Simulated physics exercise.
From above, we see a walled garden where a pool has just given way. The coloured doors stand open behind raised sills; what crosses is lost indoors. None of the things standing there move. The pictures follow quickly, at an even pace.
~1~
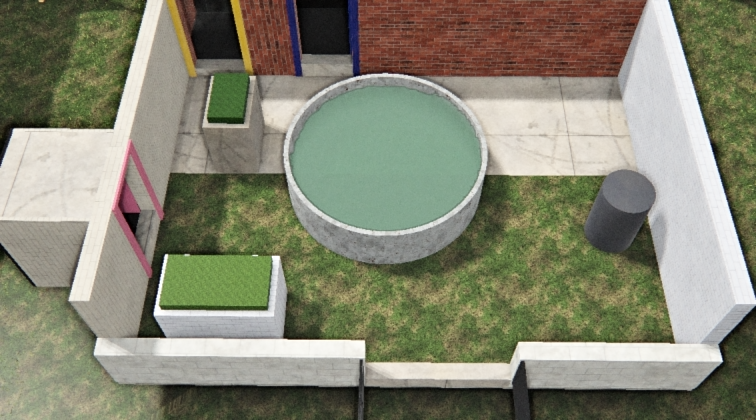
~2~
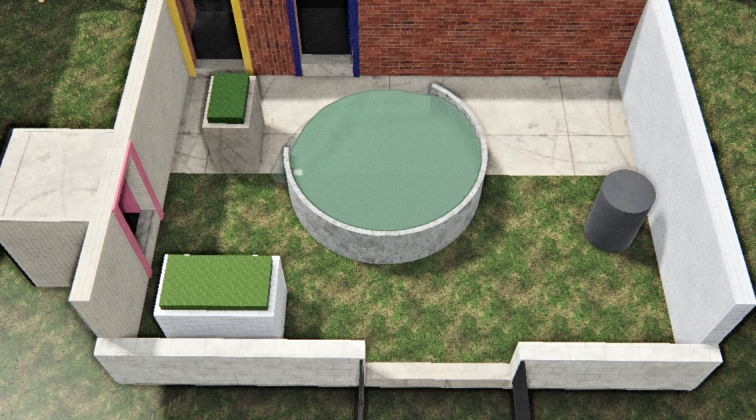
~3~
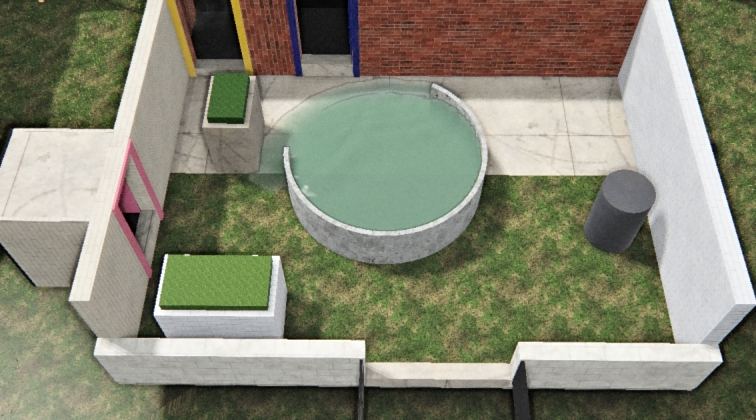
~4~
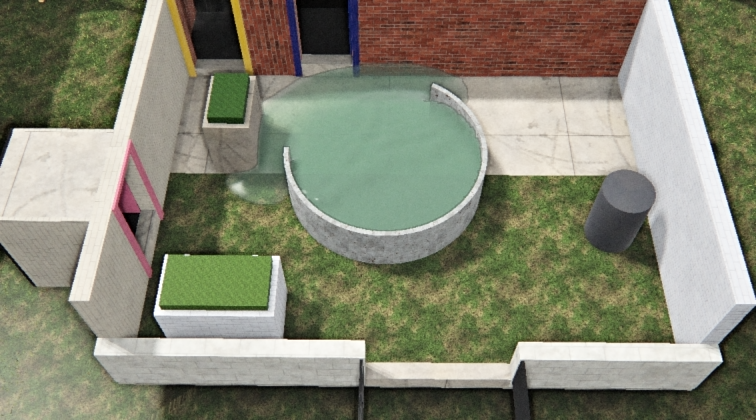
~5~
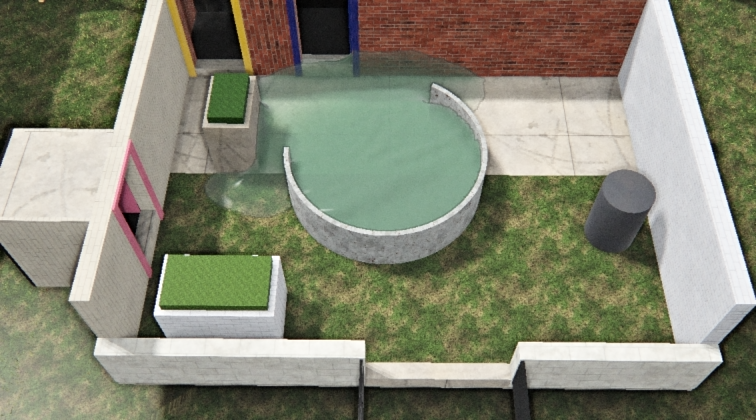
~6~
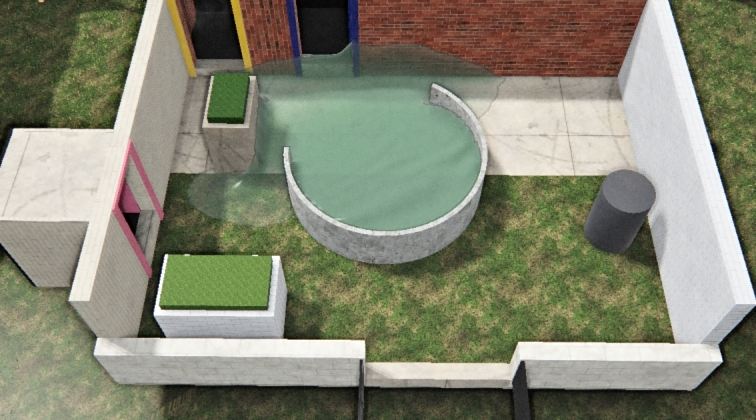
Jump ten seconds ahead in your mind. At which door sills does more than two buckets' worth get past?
At the end, the blue door is going to be swamped; the pink door is going to stay within two buckets; the yellow door is going to be swamped.
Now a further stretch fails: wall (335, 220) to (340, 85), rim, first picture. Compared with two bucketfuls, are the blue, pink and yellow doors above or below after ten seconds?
Well, the blue door comes up short, the pink door overshoots, and the yellow door overshoots.
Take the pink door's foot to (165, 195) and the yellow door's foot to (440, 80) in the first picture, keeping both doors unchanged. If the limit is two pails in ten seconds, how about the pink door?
I'd say the pink one does not reach it in the end.
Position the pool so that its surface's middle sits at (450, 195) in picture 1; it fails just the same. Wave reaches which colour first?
I'd pick the one in blue.
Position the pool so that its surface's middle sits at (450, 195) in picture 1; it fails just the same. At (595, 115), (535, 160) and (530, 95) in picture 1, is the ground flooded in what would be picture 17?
Soaked, spared, soaked.
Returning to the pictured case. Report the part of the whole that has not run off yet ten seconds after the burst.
About 82 per cent.
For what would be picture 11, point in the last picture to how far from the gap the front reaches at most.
Front's tip: Near (607, 82).
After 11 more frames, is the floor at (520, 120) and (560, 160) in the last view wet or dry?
Submerged, then submerged.
A moment on, water covers 35 % of the floor; the blue door over two buckets in, the pink door not reached, the yellow door under two buckets in.
Next, water covers 55 % of the floor; the blue door far over two buckets in, the pink door wet at the sill, nothing in, the yellow door far over two buckets in.
Then, water covers 65 % of the floor; the blue door far over two buckets in, the pink door wet at the sill, nothing in, the yellow door far over two buckets in.
Later, water covers 95 % of the floor; the blue door far over two buckets in, the pink door wet at the sill, nothing in, the yellow door far over two buckets in.
In the end, water covers 100 % of the floor; the blue door far over two buckets in, the pink door wet at the sill, nothing in, the yellow door far over two buckets in.
